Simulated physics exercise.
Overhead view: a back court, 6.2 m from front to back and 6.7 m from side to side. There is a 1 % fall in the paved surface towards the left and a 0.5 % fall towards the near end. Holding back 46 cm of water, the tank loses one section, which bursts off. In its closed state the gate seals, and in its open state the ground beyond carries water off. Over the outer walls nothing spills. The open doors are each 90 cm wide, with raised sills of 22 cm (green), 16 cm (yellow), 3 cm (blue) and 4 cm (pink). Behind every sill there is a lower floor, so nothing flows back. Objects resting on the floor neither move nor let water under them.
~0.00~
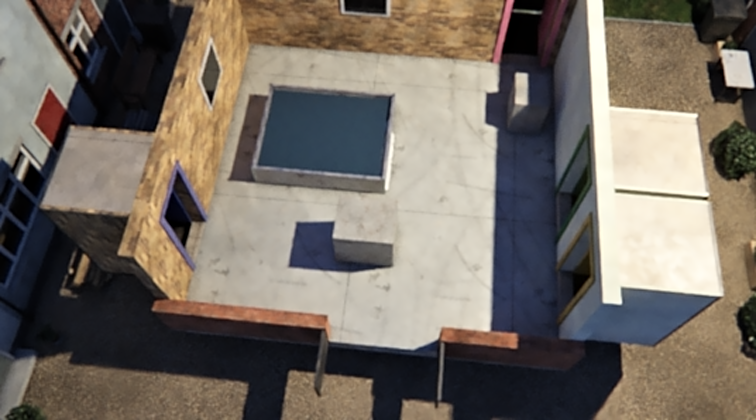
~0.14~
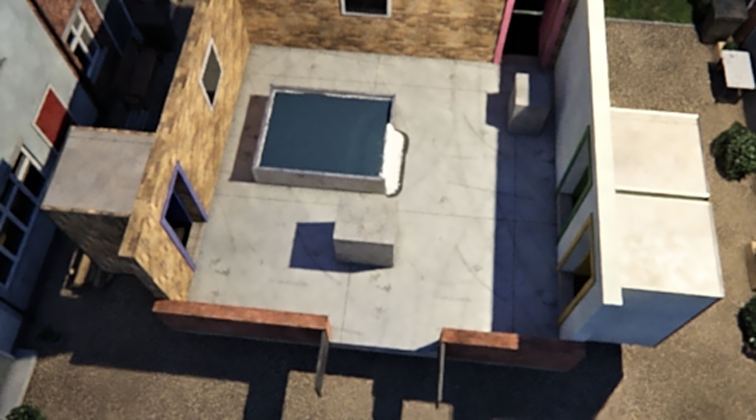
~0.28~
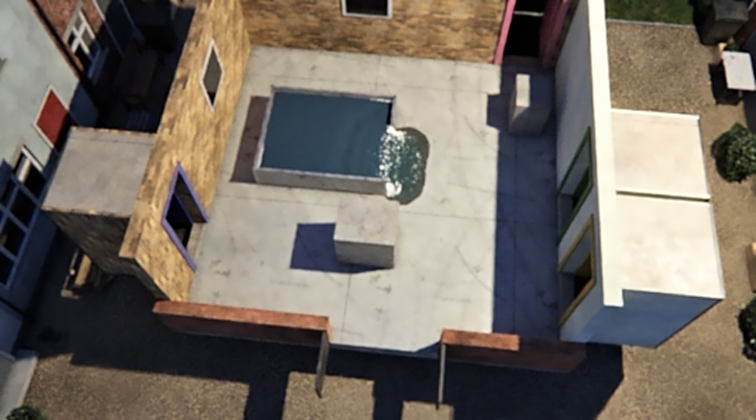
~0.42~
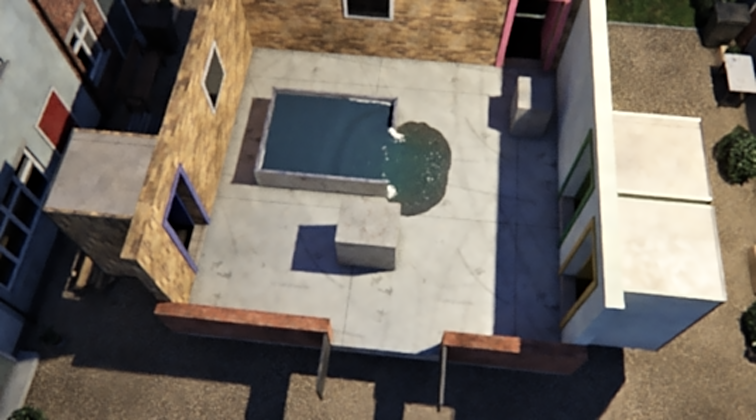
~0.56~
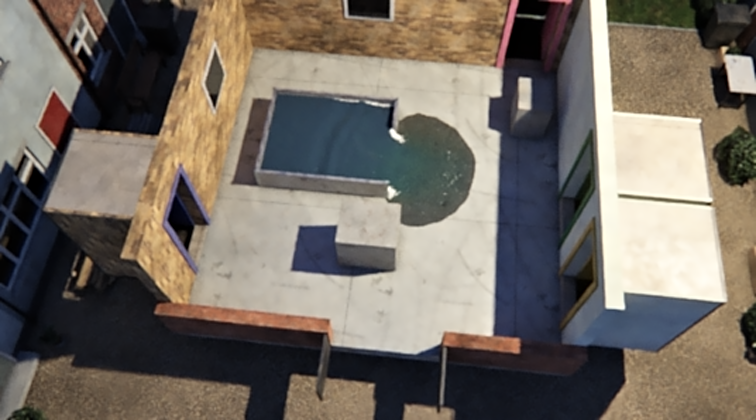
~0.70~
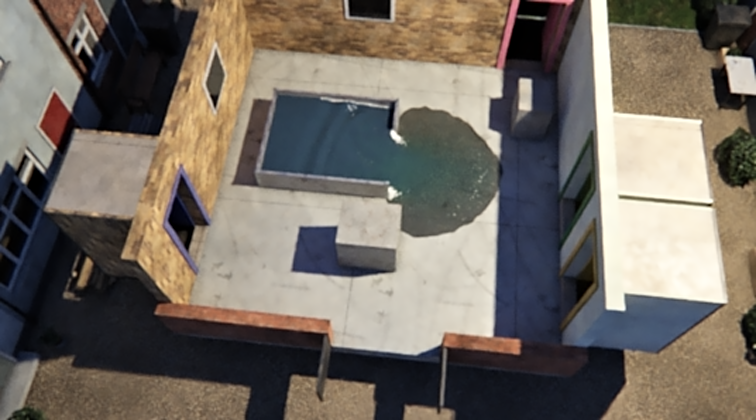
Water pours from the right end of a raised tank and spreads across the pale paving.
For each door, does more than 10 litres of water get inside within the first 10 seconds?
The green door falls short of the limit; the yellow door falls short of the limit; the blue door surpasses the limit; the pink door surpasses the limit.
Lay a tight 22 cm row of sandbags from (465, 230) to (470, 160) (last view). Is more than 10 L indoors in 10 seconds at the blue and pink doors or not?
So the blue door comes out low enough while the pink door comes out too high.
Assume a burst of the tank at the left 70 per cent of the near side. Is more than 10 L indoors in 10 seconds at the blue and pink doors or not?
Result: Blue limit passed, pink limit not passed.
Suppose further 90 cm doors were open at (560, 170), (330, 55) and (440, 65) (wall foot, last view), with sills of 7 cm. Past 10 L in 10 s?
In turn: Beyond it, short of it, short of it.
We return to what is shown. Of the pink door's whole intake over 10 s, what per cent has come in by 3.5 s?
I'd put it at about 15 per cent by that point.
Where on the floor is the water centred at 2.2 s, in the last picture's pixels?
Roughly (390, 165) in the last picture.
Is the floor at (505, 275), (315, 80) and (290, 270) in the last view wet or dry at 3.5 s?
Status of the three spots: Inundated, free of it, free of it.
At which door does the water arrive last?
That's the blue door.
After 1.4 s water covers 25 % of the floor and is deepest (24 cm) near (393, 186); green door 5 cm at the sill, 0 L in, yellow door not reached, blue door not reached, pink door not reached.
After 2.2 s water covers 35 % of the floor and is deepest (24 cm) near (394, 178); green door 18 cm at the sill, 0 L in, yellow door 6 cm at the sill, 0 L in, blue door not reached, pink door not reached.
After 3.5 s water covers 45 % of the floor and is deepest (25 cm) near (561, 356); green door 17 cm at the sill, 0 L in, yellow door 12 cm at the sill, 0 L in, blue door not reached, pink door 12 cm at the sill, 11 L in.
After 6.0 s water covers 65 % of the floor and is deepest (13 cm) near (498, 350); green door 7 cm at the sill, 0 L in, yellow door 12 cm at the sill, 0 L in, blue door not reached, pink door 7 cm at the sill, 59 L in.
After 10.0 s water covers 90 % of the floor and is deepest (11 cm) near (186, 317); green door 6 cm at the sill, 0 L in, yellow door 7 cm at the sill, 0 L in, blue door 6 cm at the sill, 21 L in, pink door 4 cm at the sill, 72 L in.
